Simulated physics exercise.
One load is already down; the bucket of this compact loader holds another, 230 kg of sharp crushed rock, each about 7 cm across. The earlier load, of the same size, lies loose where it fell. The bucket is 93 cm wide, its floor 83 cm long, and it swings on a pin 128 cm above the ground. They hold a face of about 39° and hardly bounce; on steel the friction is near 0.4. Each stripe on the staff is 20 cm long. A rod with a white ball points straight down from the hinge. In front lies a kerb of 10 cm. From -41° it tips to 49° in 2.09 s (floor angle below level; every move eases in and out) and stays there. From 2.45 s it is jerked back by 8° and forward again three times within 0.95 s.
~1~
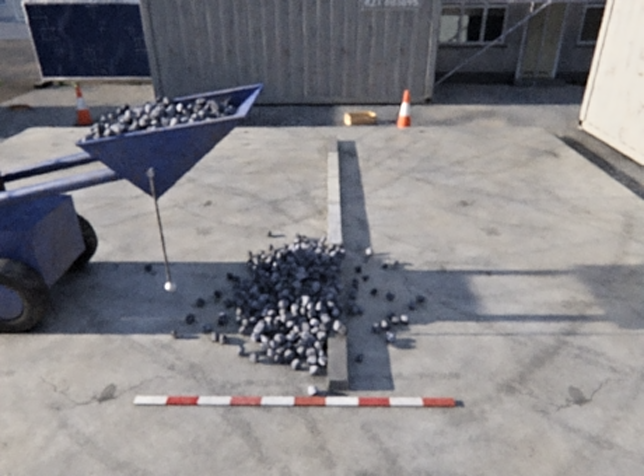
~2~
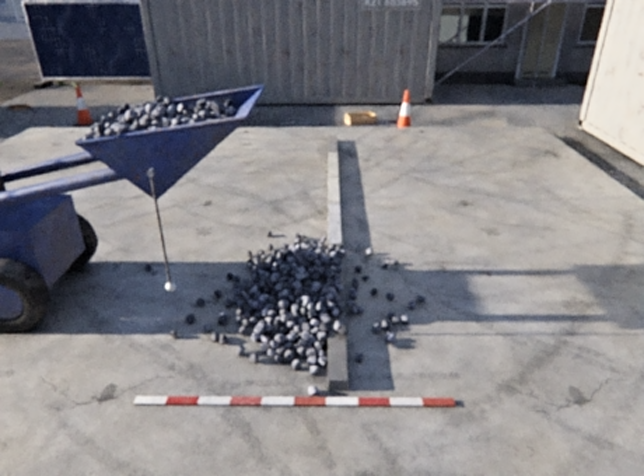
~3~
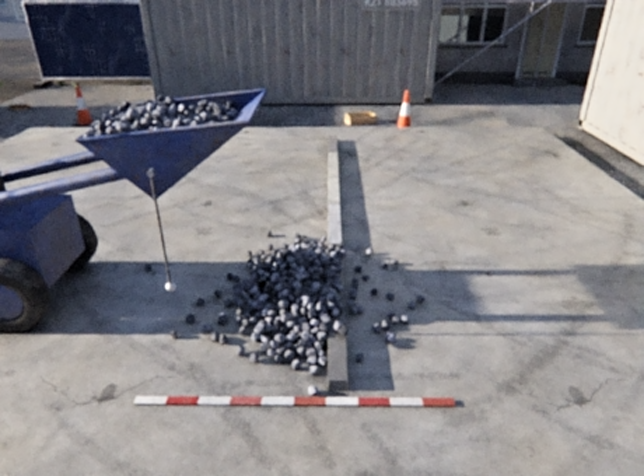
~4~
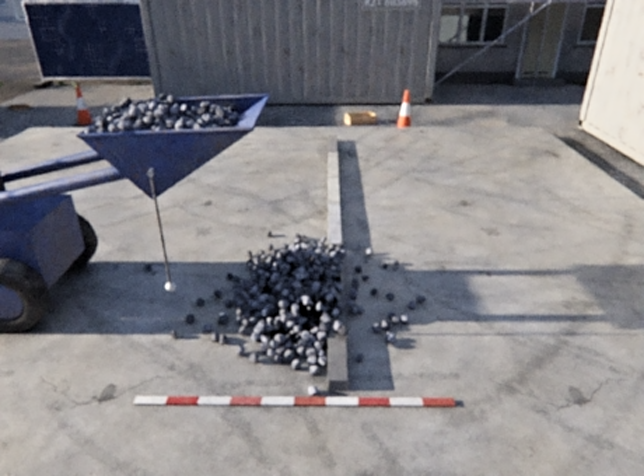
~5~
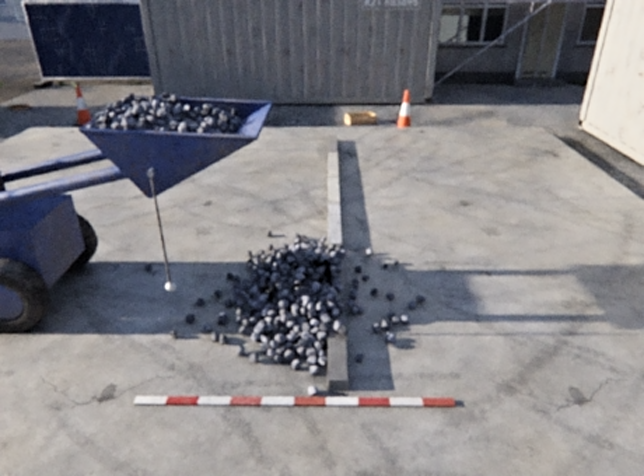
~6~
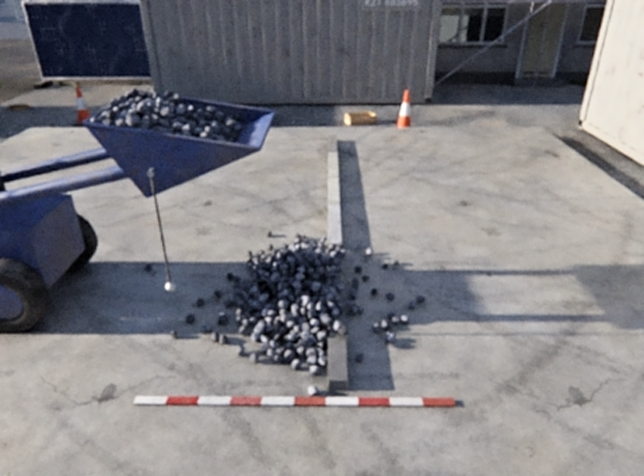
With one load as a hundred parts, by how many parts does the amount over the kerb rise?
Close to 3 parts in a hundred.
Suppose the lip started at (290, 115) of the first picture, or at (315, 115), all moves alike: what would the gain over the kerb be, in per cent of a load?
First some 30, then 60 per cent.
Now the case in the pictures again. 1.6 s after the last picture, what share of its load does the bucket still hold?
It holds some 5 per cent.
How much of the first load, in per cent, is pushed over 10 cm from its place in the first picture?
About 5 per cent.
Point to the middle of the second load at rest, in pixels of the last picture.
Their middle is at about (269, 282).
Then, 1.0 s after the last picture the floor is at 35°; in per cent of one load, 96 in the bucket, 100 on this side of the kerb, 4 over the kerb; the foremost stones are at (399, 296).
Then, 1.6 s after the last picture the floor is at 49°; in per cent of one load, 5 in the bucket, 191 on this side of the kerb, 5 over the kerb; the foremost stones are at (399, 296).
Then, 3.2 s after the last picture the floor is at 49°; in per cent of one load, 0 in the bucket, 193 on this side of the kerb, 7 over the kerb; the foremost stones are at (411, 305).
Then, 5.7 s after the last picture the floor is at 49°; in per cent of one load, 0 in the bucket, 193 on this side of the kerb, 7 over the kerb; the foremost stones are at (411, 305). Net gain over the kerb, 3.
